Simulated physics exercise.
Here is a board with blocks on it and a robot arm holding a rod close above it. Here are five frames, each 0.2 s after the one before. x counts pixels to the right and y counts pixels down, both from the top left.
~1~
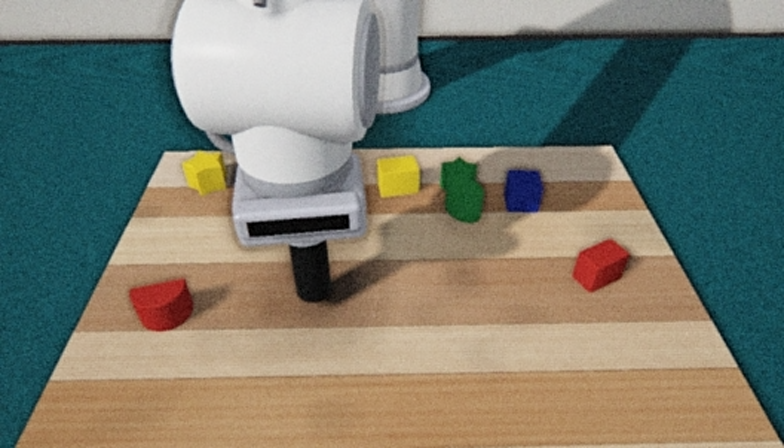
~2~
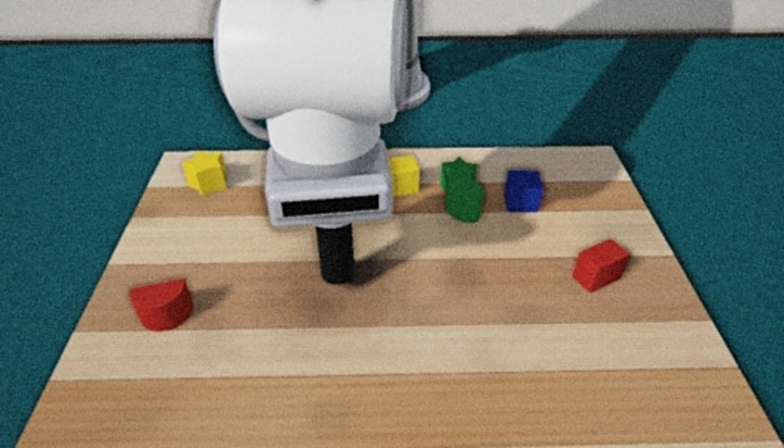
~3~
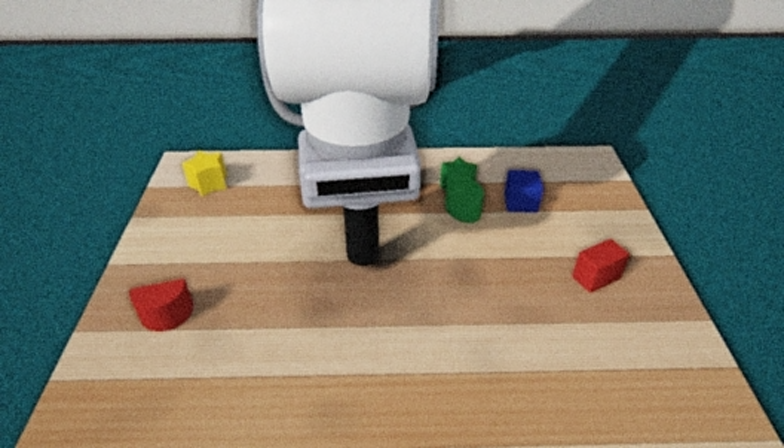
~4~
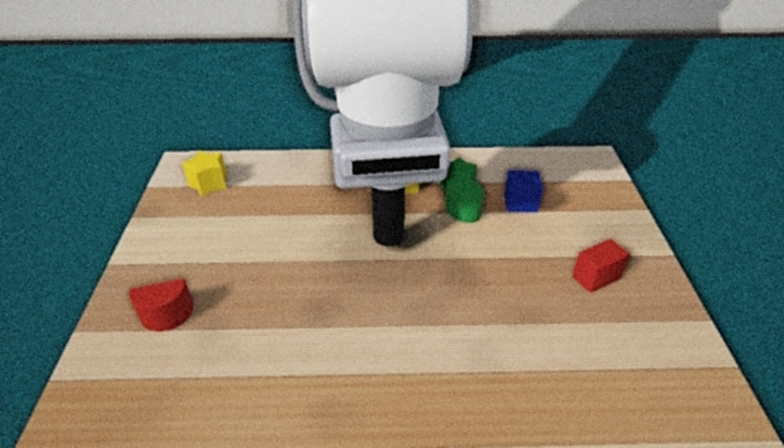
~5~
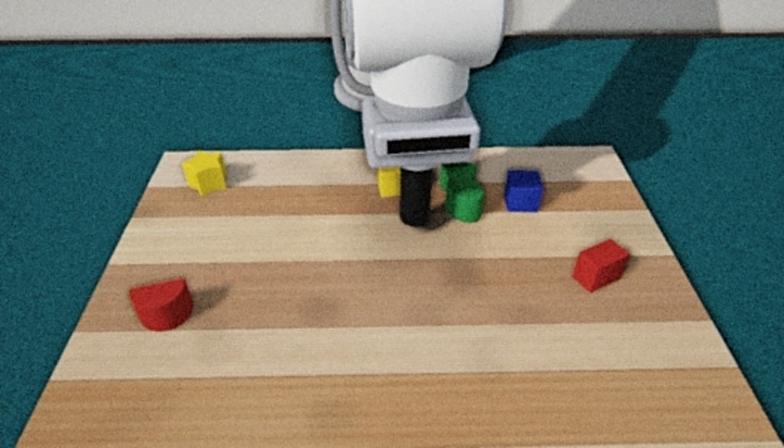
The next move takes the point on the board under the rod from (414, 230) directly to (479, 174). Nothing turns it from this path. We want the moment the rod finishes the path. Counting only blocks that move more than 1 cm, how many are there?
Looking at the path, I think two of the blocks end up more than 1 cm away.
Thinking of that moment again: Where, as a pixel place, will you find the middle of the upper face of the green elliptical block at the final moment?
About (484, 182).
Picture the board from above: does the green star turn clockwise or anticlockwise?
It makes a counterclockwise turn.
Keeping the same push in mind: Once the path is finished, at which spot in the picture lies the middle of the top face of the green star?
At roughly (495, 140).
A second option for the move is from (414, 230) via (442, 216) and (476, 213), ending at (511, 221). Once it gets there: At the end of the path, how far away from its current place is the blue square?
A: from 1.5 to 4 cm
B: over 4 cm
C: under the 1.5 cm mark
Correct choice: A.
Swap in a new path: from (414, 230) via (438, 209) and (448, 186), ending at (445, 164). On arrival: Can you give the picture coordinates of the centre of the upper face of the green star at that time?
(475, 151)
The first path, step by step. One third of the way, rod (438, 197); green elliptical block (470, 185).
Two thirds of the way, rod (460, 179); green star (476, 155), turned 40° anticlockwise; green elliptical block (484, 182), turned 55° clockwise.
At the end, rod (480, 162); yellow oblong not moved; green star (495, 140), turned 40° anticlockwise; green elliptical block (484, 182), turned 55° clockwise.
